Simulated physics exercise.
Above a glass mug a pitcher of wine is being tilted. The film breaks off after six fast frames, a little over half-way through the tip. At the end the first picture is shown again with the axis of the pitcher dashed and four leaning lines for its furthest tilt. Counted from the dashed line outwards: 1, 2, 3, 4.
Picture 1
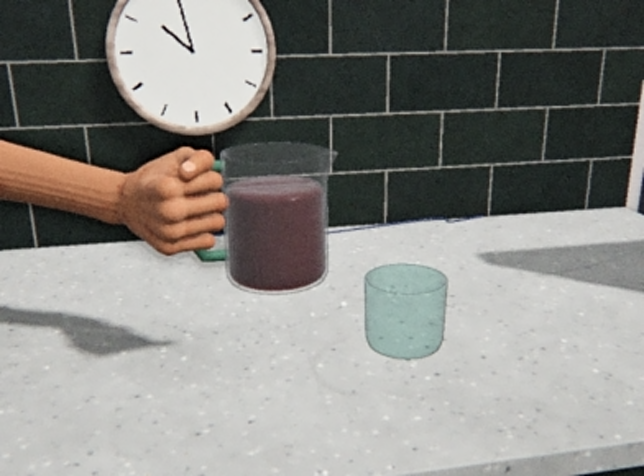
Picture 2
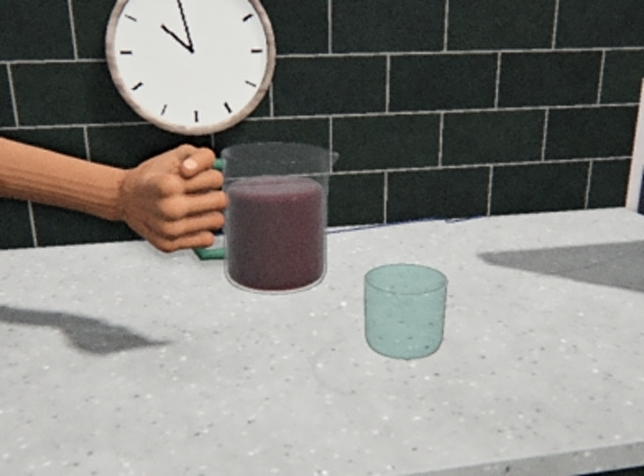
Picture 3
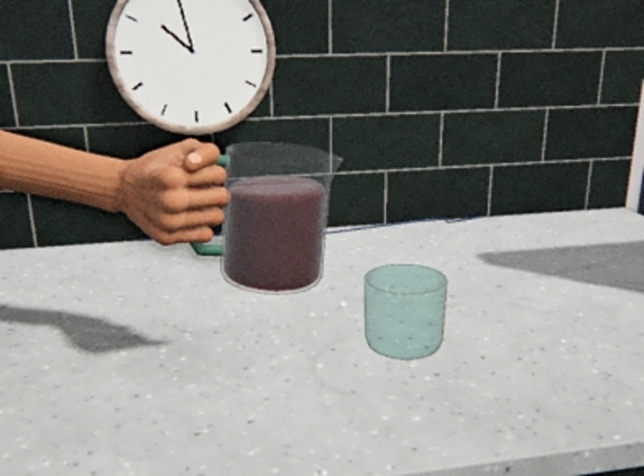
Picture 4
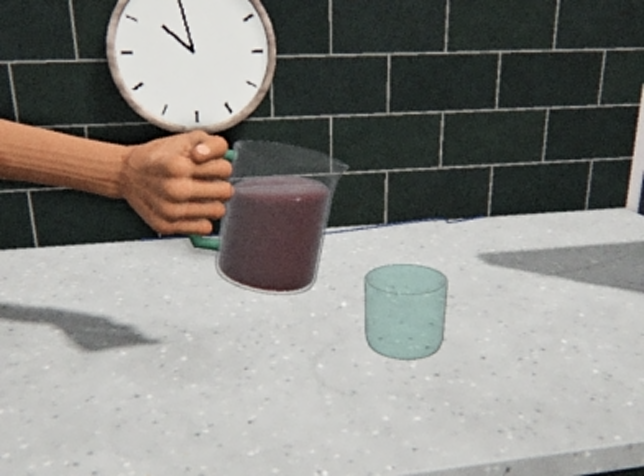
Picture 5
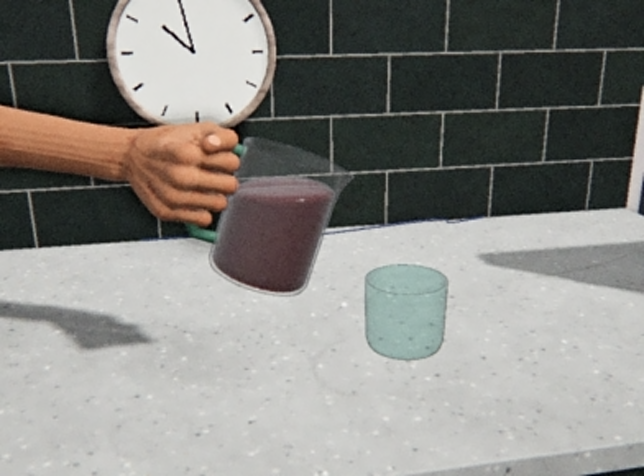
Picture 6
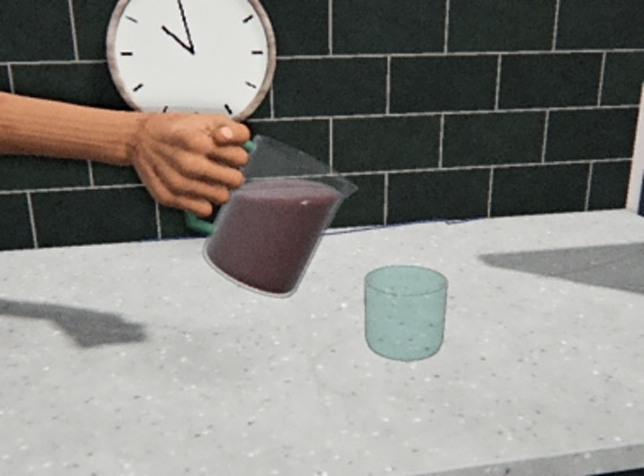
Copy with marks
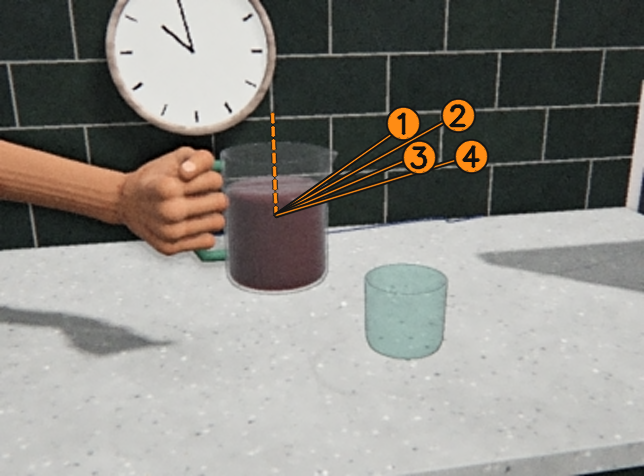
On a speckled pale counter beneath a wall clock, a hand gradually tilting a clear pitcher of dark wine rightward above a glass mug.
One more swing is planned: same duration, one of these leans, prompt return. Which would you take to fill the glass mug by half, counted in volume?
Use tilt 2.
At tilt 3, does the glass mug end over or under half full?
Over.
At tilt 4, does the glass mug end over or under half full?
Over half.
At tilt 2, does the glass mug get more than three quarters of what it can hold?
No.
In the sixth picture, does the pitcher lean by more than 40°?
No, it does not.
On the marked copy, 1 at (390, 135); 2 at (443, 122); 3 at (402, 161); 4 at (454, 160).
If 1 is chosen, the glass mug ends with about 34 % of what it can hold.
If 2 is chosen, the glass mug ends with about 49 % of what it can hold.
If 3 is chosen, the glass mug ends with about 67 % of what it can hold.
If 4 is chosen, the glass mug ends with about 84 % of what it can hold; 3 % of the wine is spilt.
